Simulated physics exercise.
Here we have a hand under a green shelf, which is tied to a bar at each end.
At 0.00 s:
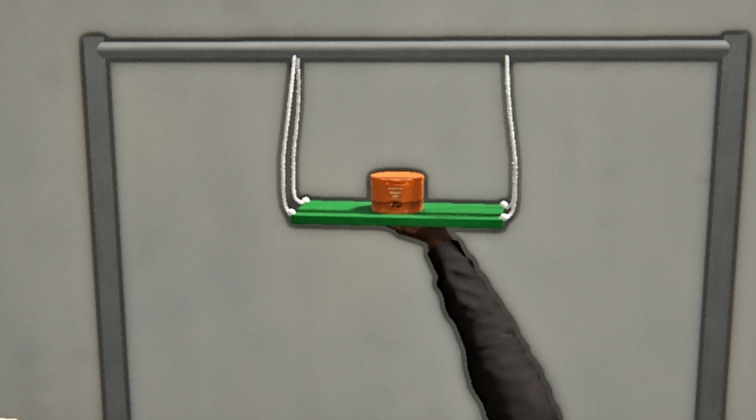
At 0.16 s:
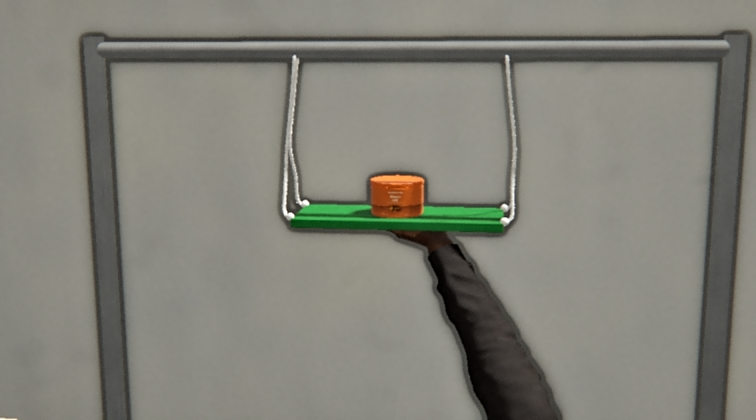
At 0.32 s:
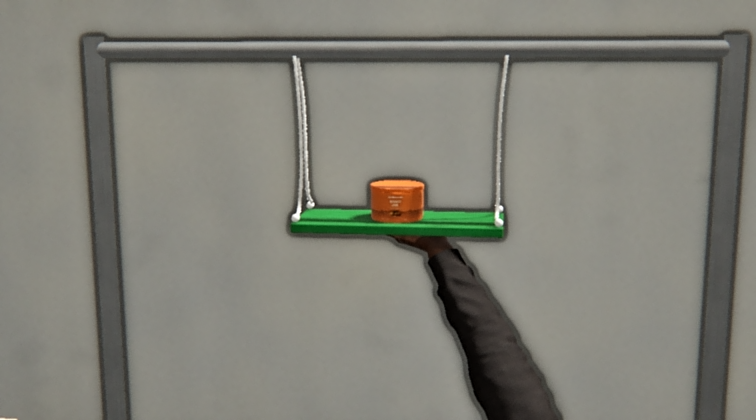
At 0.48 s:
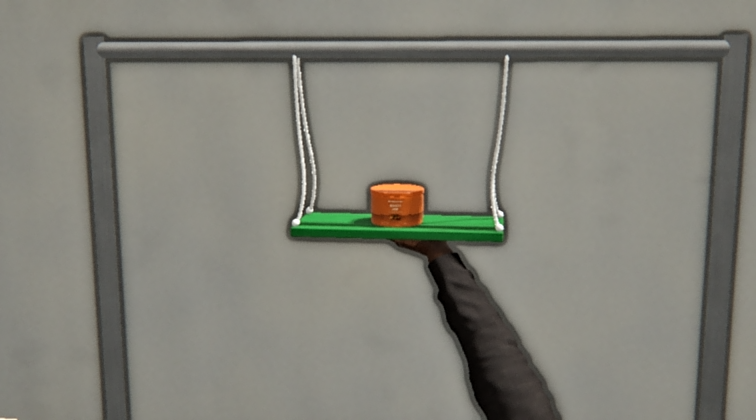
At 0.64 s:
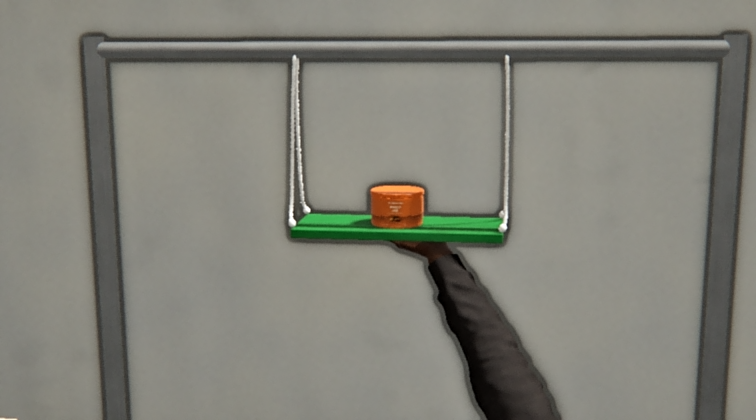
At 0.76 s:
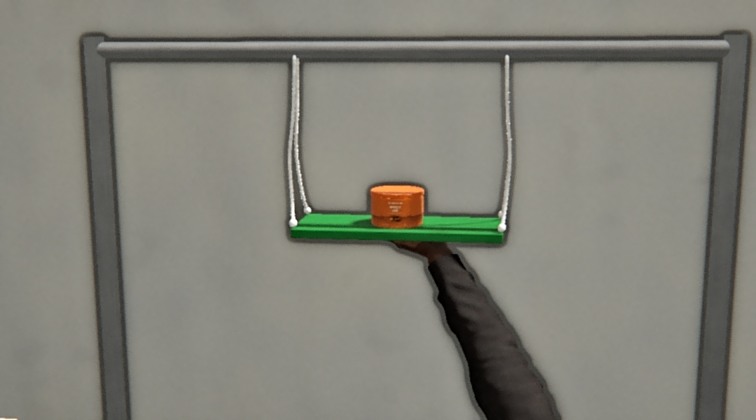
Orange tub on a green shelf hung by white cords from a bar, lowering slightly as a dark-sleeved arm supports it underneath.
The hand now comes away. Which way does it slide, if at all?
Outcome: The orange tub remains aboard.
Around 1.12 s, board level; tub on the board near (397, 209).
Finally, board level; tub on the board near (397, 209). The orange tub keeps its place.
